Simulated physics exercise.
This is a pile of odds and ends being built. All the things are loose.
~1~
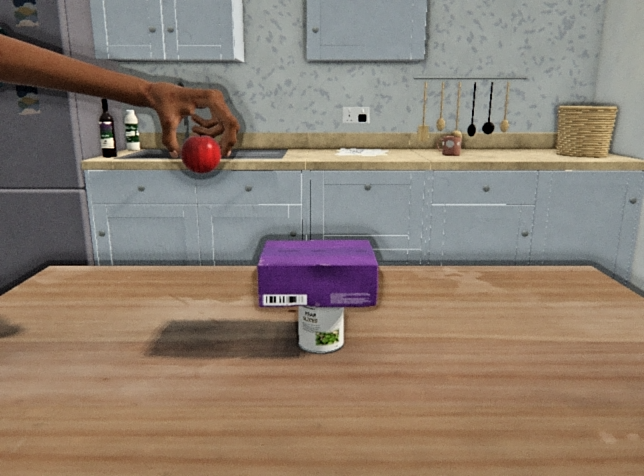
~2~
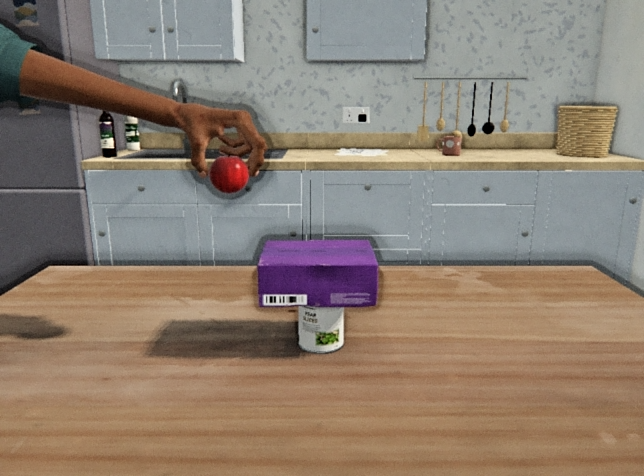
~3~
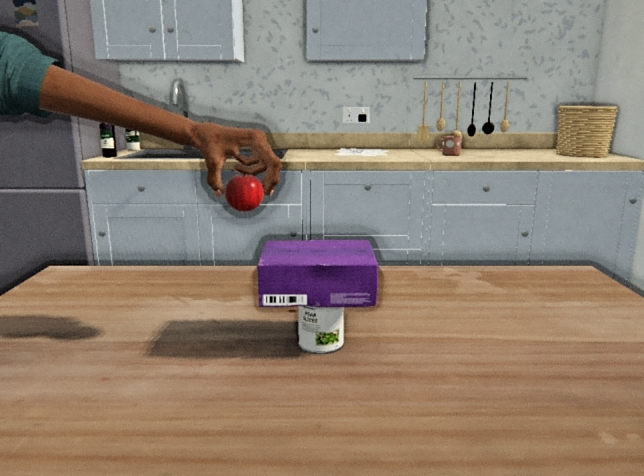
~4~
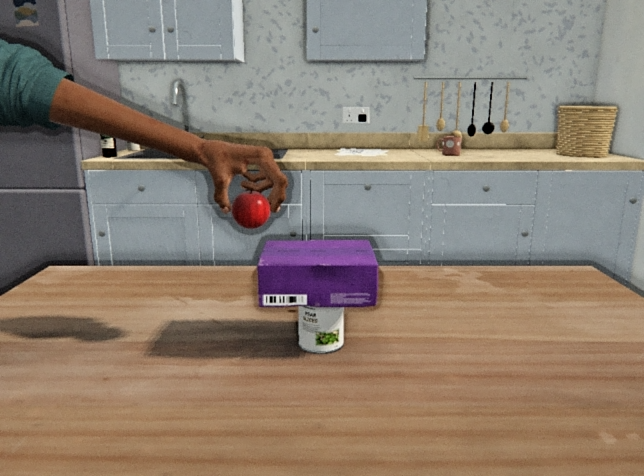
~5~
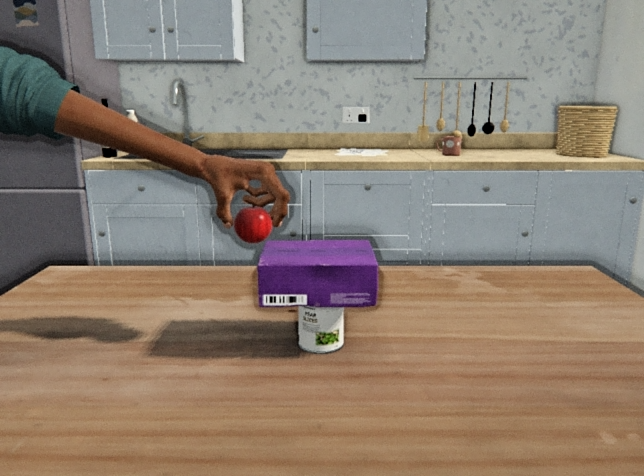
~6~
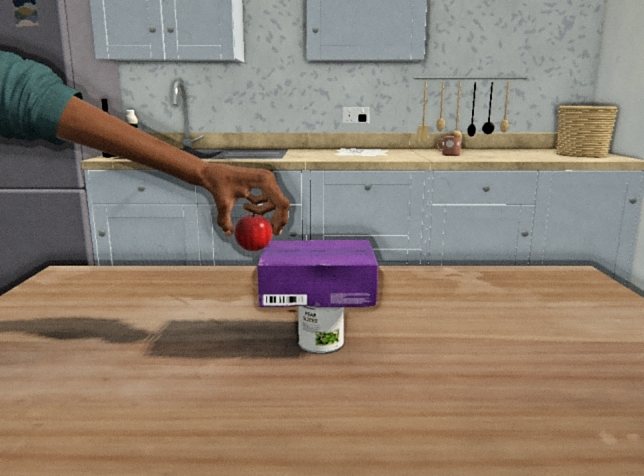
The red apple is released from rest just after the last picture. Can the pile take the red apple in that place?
It loses its balance.
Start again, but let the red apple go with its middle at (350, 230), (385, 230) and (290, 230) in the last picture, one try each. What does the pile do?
In the first case it keeps its balance; in the second case it comes apart; in the third case it stays up.
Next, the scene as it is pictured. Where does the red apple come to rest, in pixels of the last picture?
Around (228, 325).
Then, 0.36 s after the last picture, red apple now fallen.
Then, 0.72 s after the last picture, nothing new.
At rest, fallen, red apple; the other 2 in place. Seen from the same camera at the end, red apple near (228, 325). The pile comes apart.
